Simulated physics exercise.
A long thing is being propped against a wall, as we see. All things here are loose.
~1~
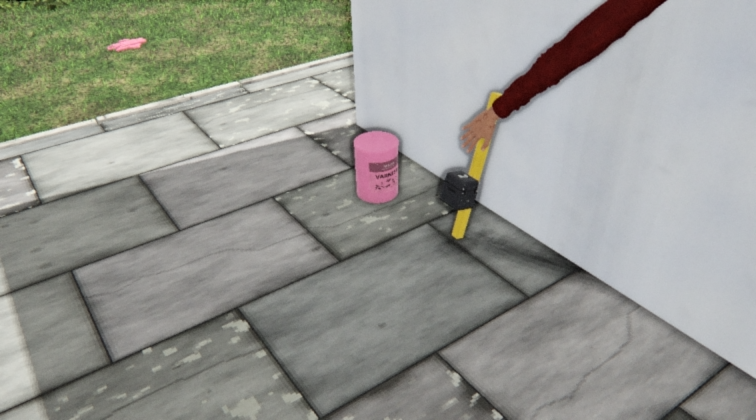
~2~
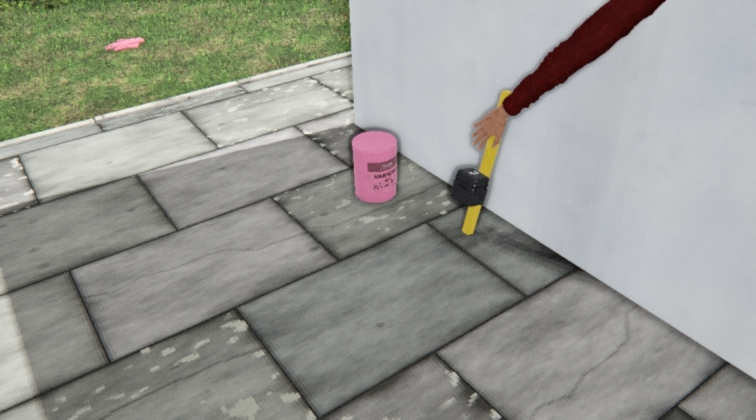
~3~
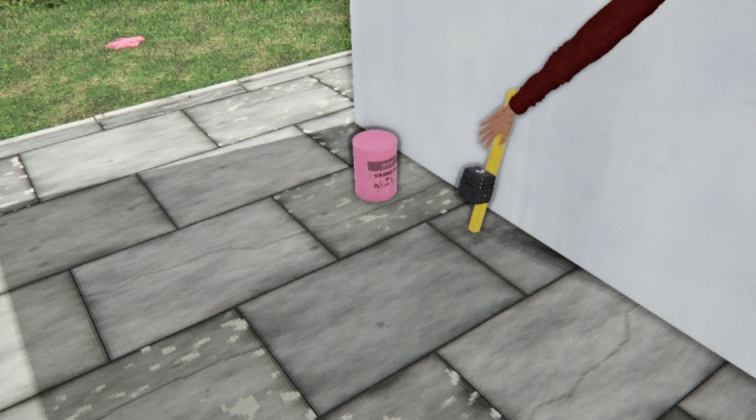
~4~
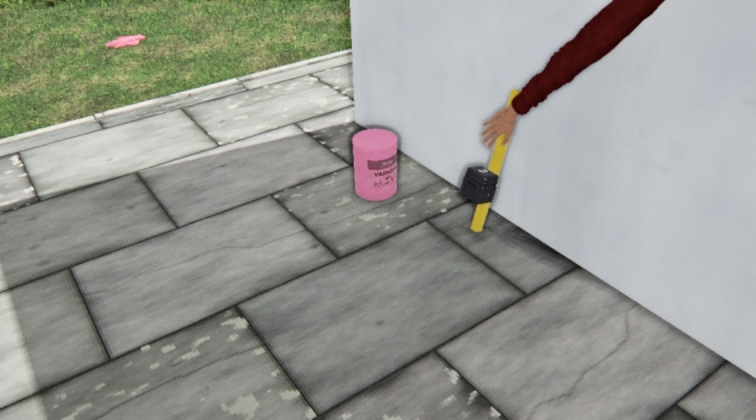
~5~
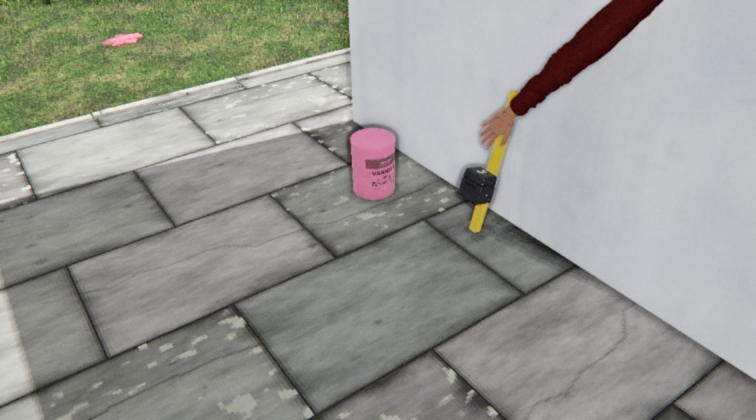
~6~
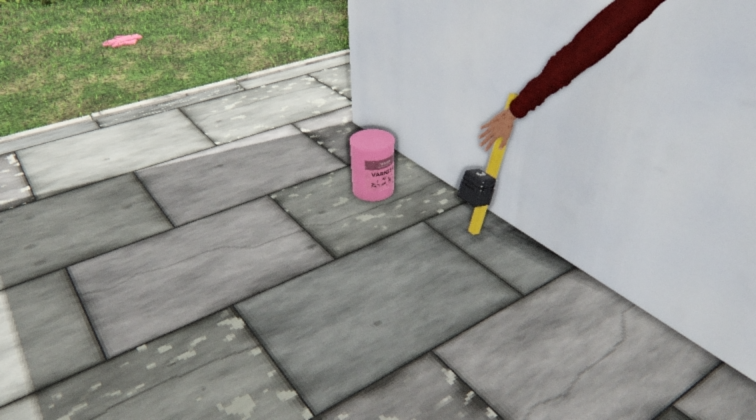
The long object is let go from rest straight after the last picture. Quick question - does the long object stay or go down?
It rests where it is.
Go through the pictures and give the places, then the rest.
In the first picture, not yet at the wall; yellow pole (476, 169); pink pail (377, 167).
In the second picture, not yet at the wall; yellow pole (487, 166); pink pail (375, 167).
In the third picture, not yet at the wall; yellow pole (493, 164); pink pail (375, 166).
In the fourth picture, not yet at the wall; yellow pole (496, 164); pink pail (375, 165).
In the fifth picture, leant on the wall, still held; yellow pole (494, 165); pink pail (373, 164).
In the sixth picture, leant on the wall, still held; yellow pole (493, 167); pink pail (373, 165).
Then, 0.60 s past the last view, nothing moves.
Then, 1.30 s past the last view, yellow pole resting near (494, 167).
Finally, both still in place. Final places as the last picture's camera would see them, yellow pole near (494, 167). The pole remains leaning.
